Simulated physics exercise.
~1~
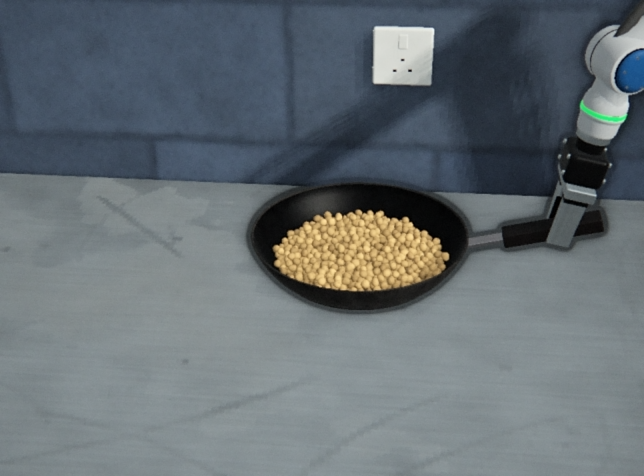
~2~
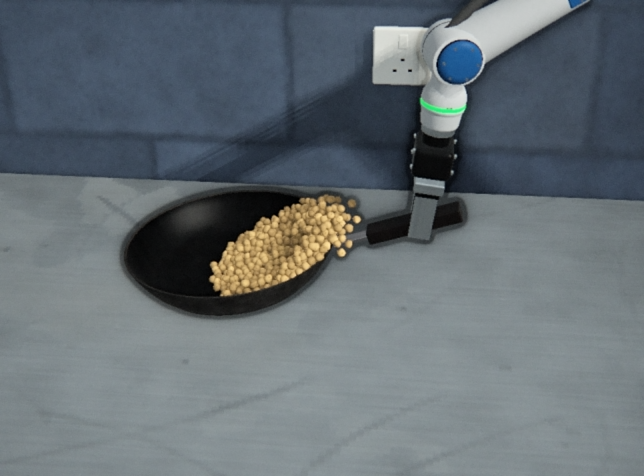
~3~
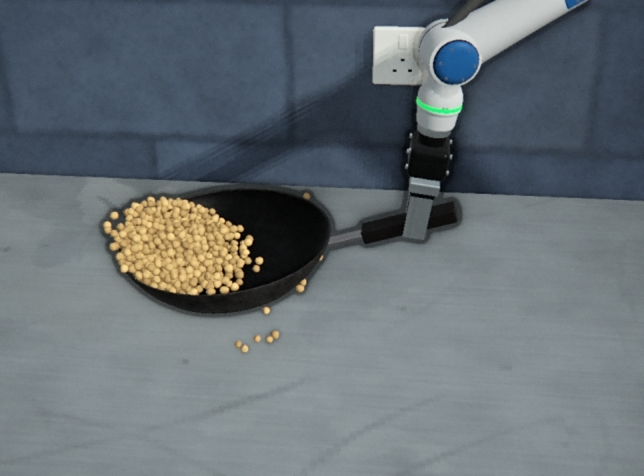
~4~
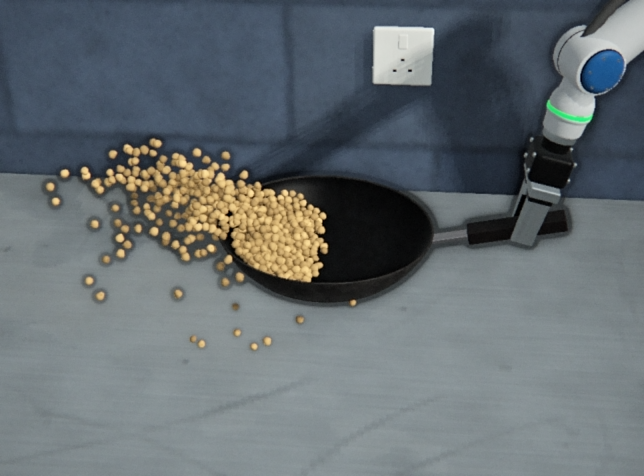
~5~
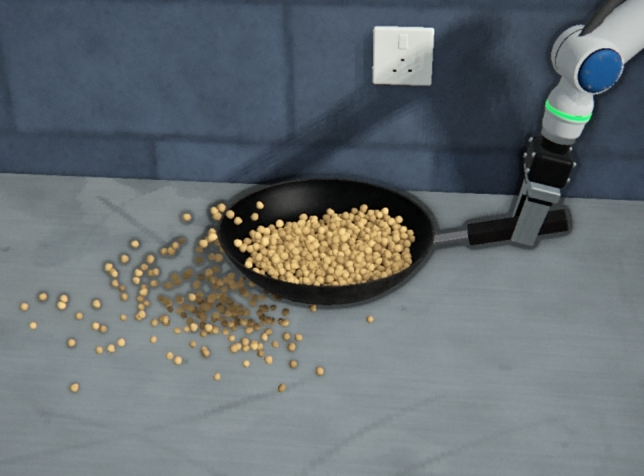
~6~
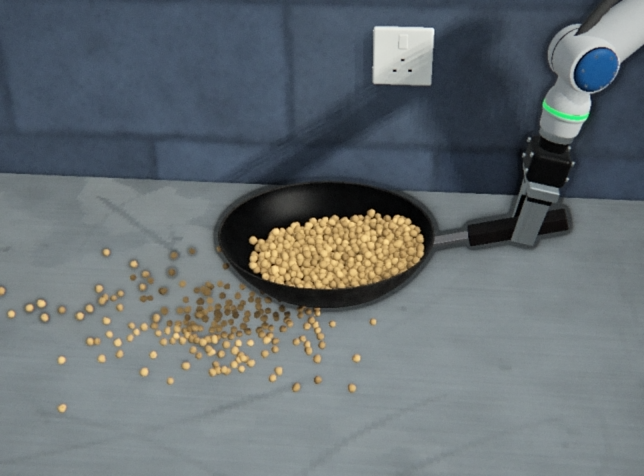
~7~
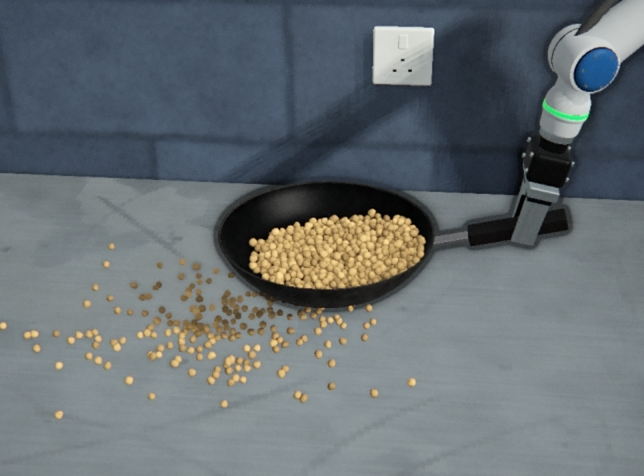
Chickpeas spill over the left rim as a robot arm jerks a frying pan left and right, leaving many scattered.
